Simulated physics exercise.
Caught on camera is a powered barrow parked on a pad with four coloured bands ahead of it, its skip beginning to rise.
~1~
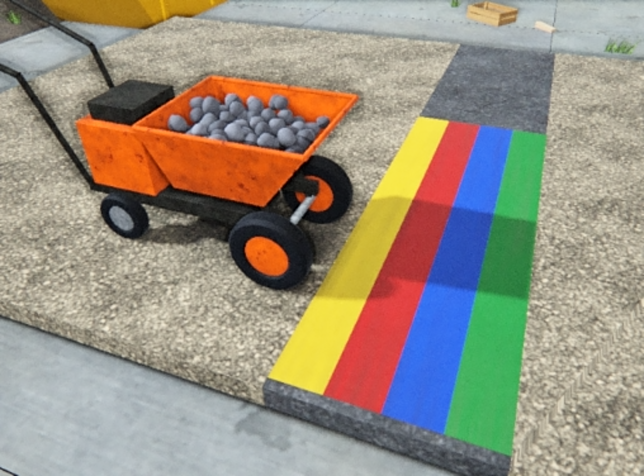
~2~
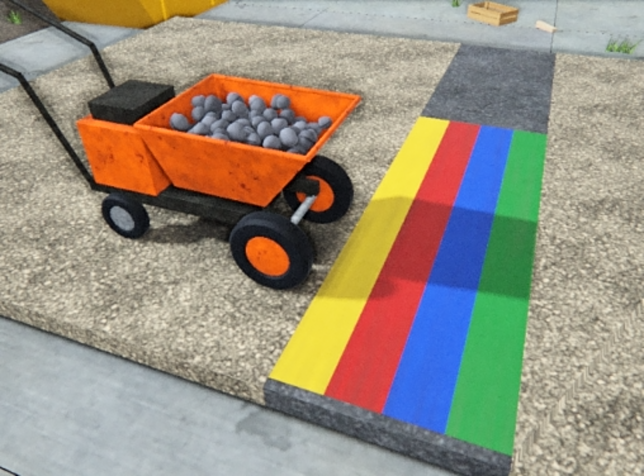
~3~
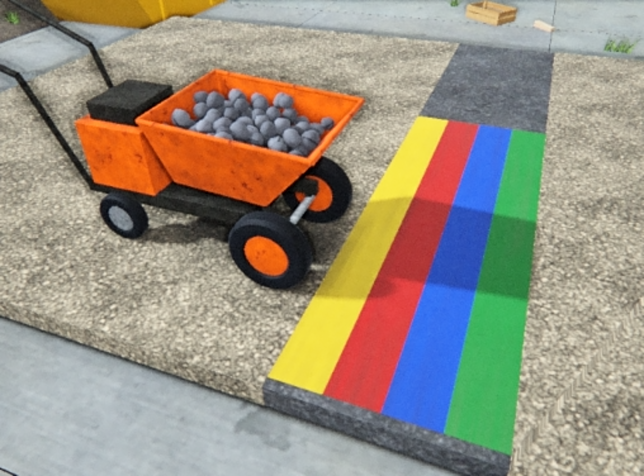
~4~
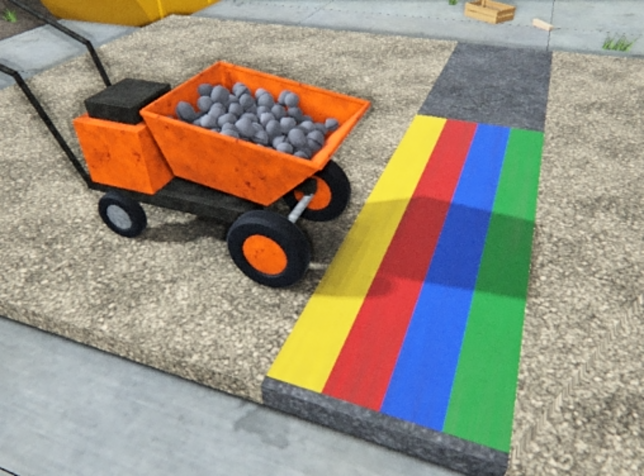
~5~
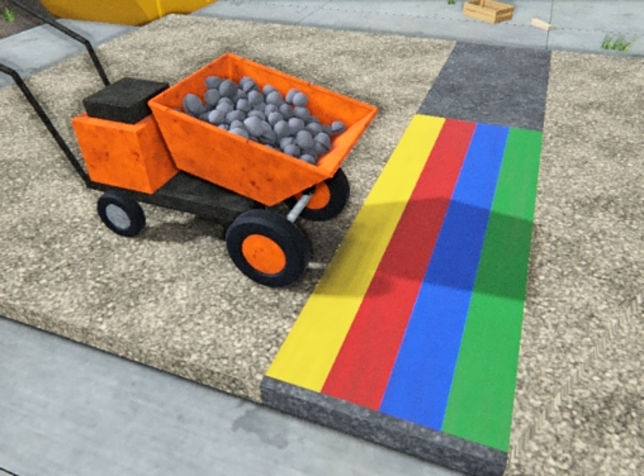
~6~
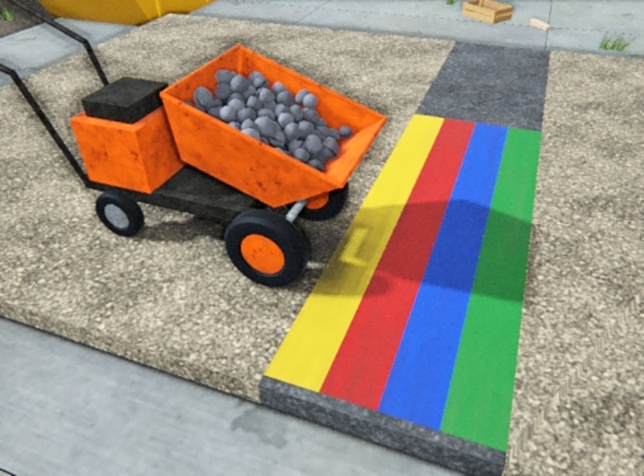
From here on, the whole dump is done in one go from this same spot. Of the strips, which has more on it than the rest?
I would say the blue one.
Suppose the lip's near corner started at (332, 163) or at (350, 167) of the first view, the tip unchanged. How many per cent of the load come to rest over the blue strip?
You'd see around 40 per cent the first time and around 30 per cent the second.
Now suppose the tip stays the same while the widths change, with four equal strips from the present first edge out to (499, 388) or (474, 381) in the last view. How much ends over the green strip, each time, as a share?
First case 20 per cent, second case 30 per cent.
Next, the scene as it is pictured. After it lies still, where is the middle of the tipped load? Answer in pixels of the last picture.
Resting centre, last frame: Roughly (448, 275).
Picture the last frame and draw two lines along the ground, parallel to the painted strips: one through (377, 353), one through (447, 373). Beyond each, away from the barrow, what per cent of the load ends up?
About 80 and 30 %.
Just after the last frame, skip tipped steeply; every one in the skip.
A moment on, skip tipped steeply; the larger part in the skip; about a tenth over the red strip; about a tenth over the blue strip.
Further on, skip tipped right over; roughly a third in the skip; about a tenth over the red strip; roughly a third over the blue strip; roughly a quarter over the green strip; about a tenth off the paint.
When it is over, skip tipped right over; about a tenth in the skip; not one over the yellow strip; roughly a quarter over the red strip; roughly a third over the blue strip; roughly a quarter over the green strip; about a tenth off the paint.
